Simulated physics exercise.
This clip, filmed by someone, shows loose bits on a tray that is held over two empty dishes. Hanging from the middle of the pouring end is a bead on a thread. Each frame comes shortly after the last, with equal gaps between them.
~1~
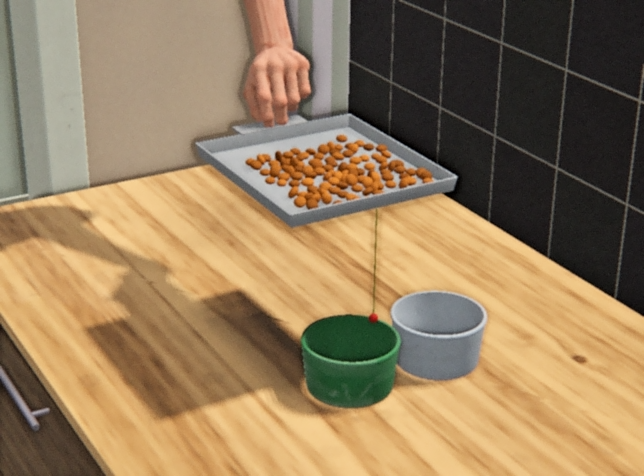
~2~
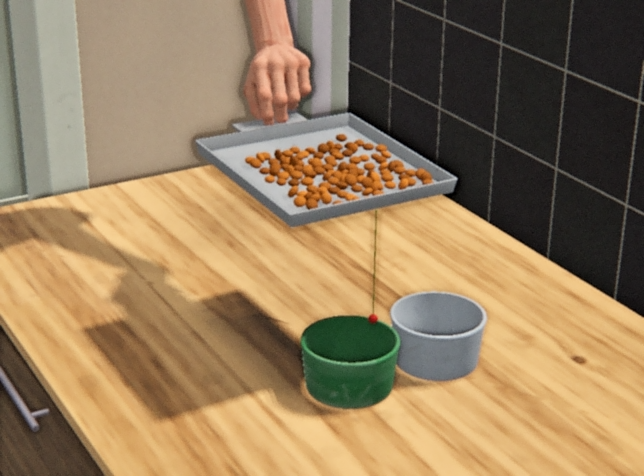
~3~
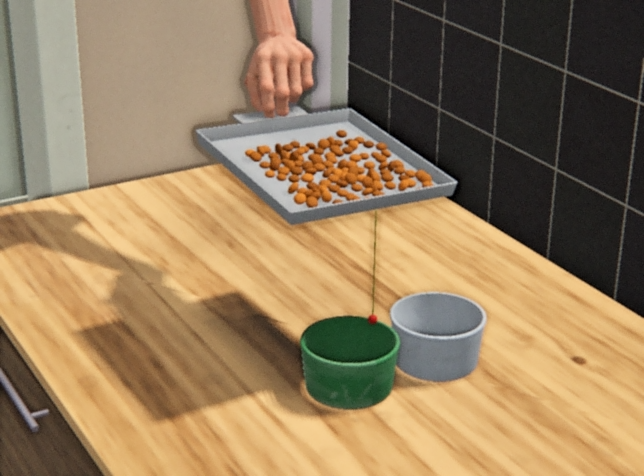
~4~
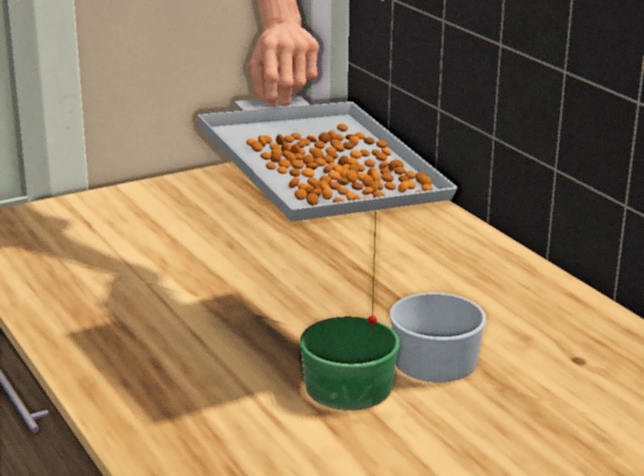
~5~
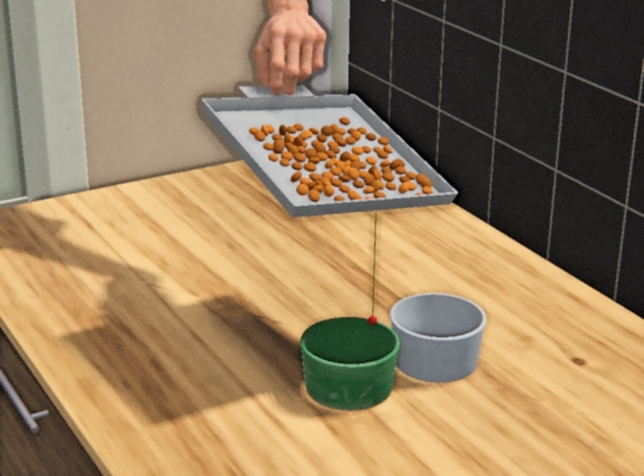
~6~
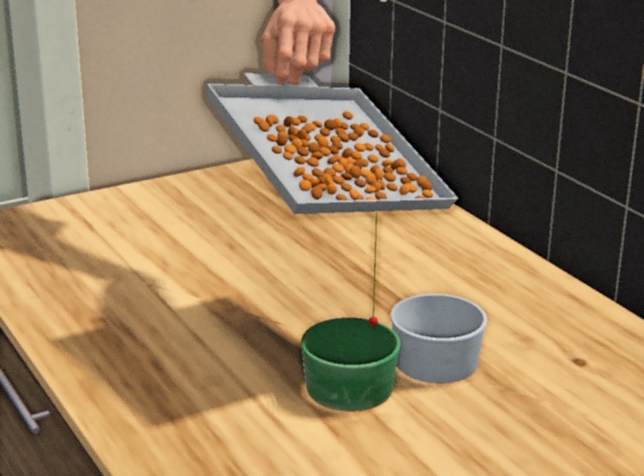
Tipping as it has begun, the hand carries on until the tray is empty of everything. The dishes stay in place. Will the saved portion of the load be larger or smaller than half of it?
It is larger than half.
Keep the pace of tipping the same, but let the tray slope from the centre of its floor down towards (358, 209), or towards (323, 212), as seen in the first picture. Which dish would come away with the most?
Tilt 1: Left-side dish. Tilt 2: Left-side dish.
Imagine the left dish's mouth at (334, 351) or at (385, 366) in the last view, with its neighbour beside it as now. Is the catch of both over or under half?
For the earlier try a larger portion is kept, for the later one a smaller portion.
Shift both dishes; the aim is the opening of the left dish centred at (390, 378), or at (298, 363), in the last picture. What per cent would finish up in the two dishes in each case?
0% for the first placement, 10% for the second.
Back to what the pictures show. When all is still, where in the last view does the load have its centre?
Close to (437, 348) in the last picture.
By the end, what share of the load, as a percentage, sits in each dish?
Left 0 per cent, right 100 per cent.
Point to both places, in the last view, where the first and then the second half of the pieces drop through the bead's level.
Roughly at (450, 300) first, and then at (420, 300).
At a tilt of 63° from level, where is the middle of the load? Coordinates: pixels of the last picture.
Mark it at roughly (399, 173) in the final frame.
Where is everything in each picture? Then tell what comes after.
In the first frame, corners of the pouring end near (292, 213) and (454, 177), level; middle of the load near (333, 174), bits of cat kibble; left dish near (375, 379); right dish near (464, 352); bead on its thread near (373, 318).
In the second frame, corners of the pouring end near (292, 213) and (453, 178), level; middle of the load near (333, 174).
In the third frame, corners of the pouring end near (292, 211) and (453, 182), tipped barely, lowest at the right corner; middle of the load near (333, 171).
In the fourth frame, corners of the pouring end near (294, 207) and (453, 187), tipped a little, lowest at the right corner; middle of the load near (334, 167).
In the fifth frame, corners of the pouring end near (296, 204) and (454, 192), tipped a little, lowest at the right corner; middle of the load near (336, 162).
In the sixth frame, corners of the pouring end near (299, 201) and (454, 197), tipped clearly, lowest at the right corner; middle of the load near (338, 158); left dish near (375, 382); right dish near (464, 355).
Shortly afterwards, tray tipped steeply; the whole lot on the tray.
Next, tray tipped past a quarter turn; a little on the tray; near two thirds in the right dish; only a few outside both; near a quarter in the air.
Some moments later, tray tipped past a quarter turn; all but a few in the right dish; a little outside both.
In the end, tray tipped past a quarter turn; none at all in the left dish; all but a few in the right dish; a little outside both.
